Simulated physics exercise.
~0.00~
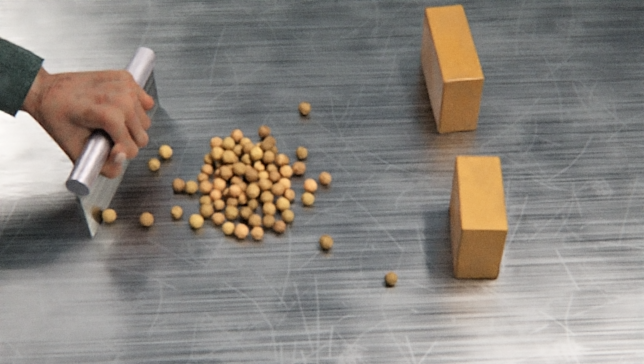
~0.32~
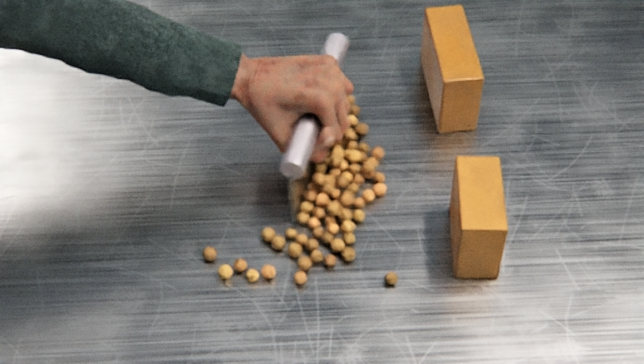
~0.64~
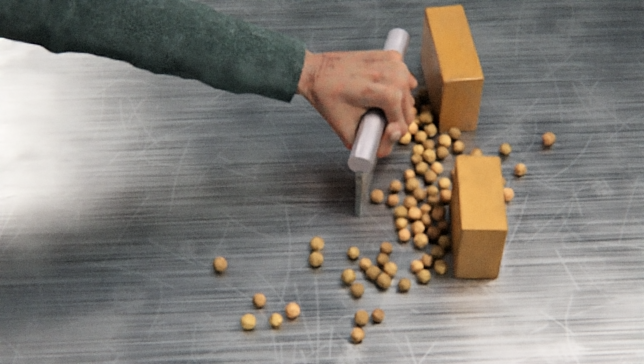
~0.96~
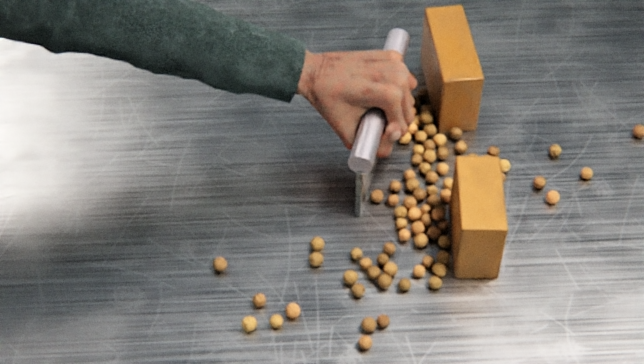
On a scratched metal surface, a hand scrapes wooden beads right until most stop before two blocks.
